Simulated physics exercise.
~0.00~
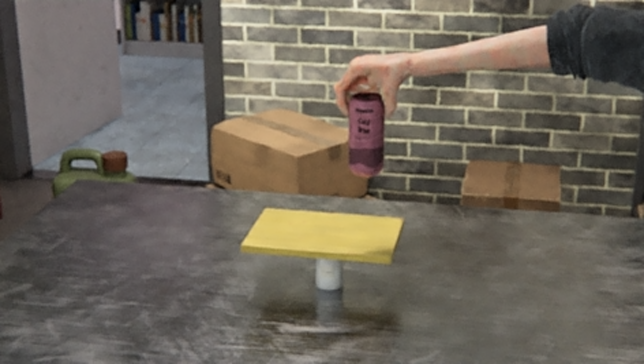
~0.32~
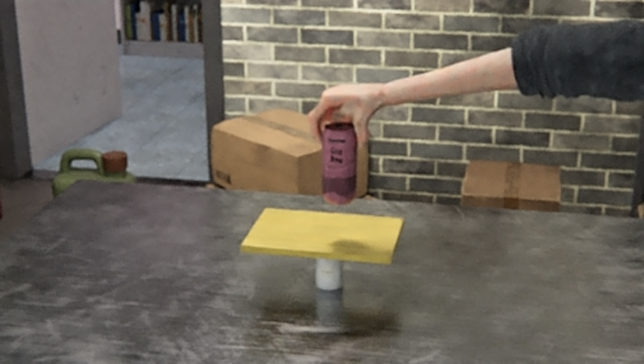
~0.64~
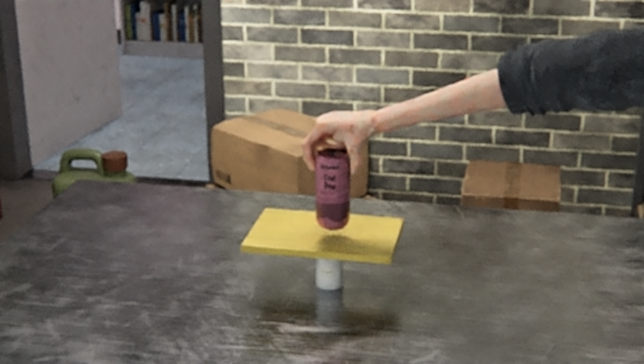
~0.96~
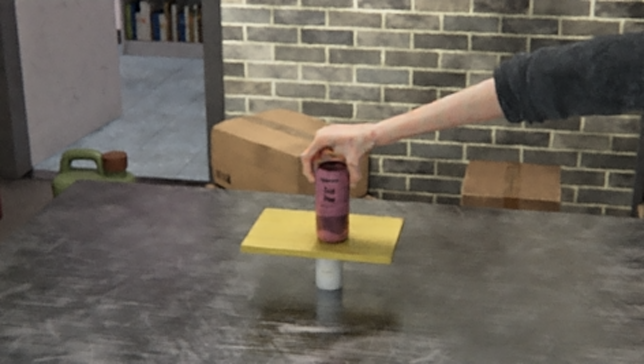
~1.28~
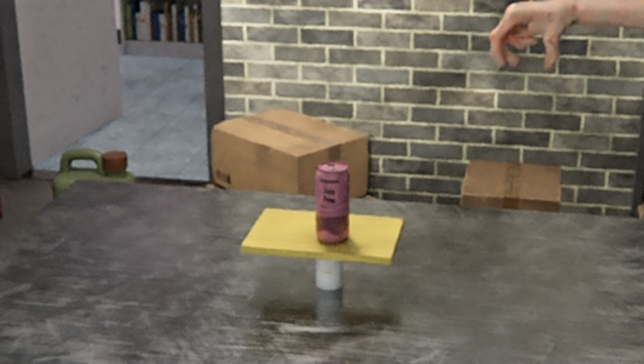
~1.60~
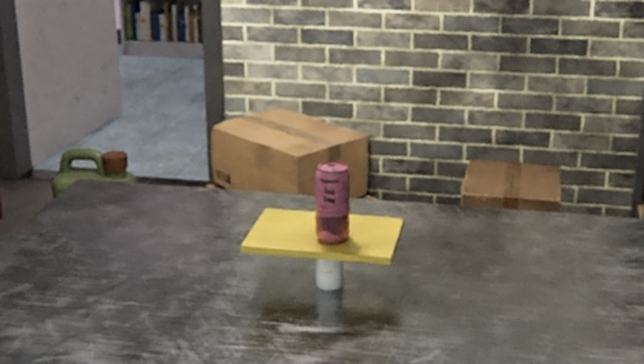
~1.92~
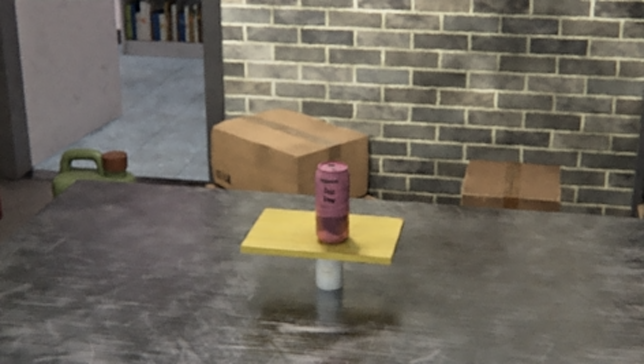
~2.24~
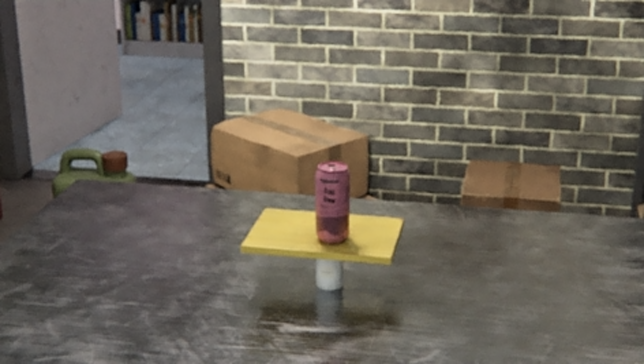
On a dark tabletop before a brick wall, a hand lowering a pink can onto a yellow board, withdrawing, everything staying balanced.
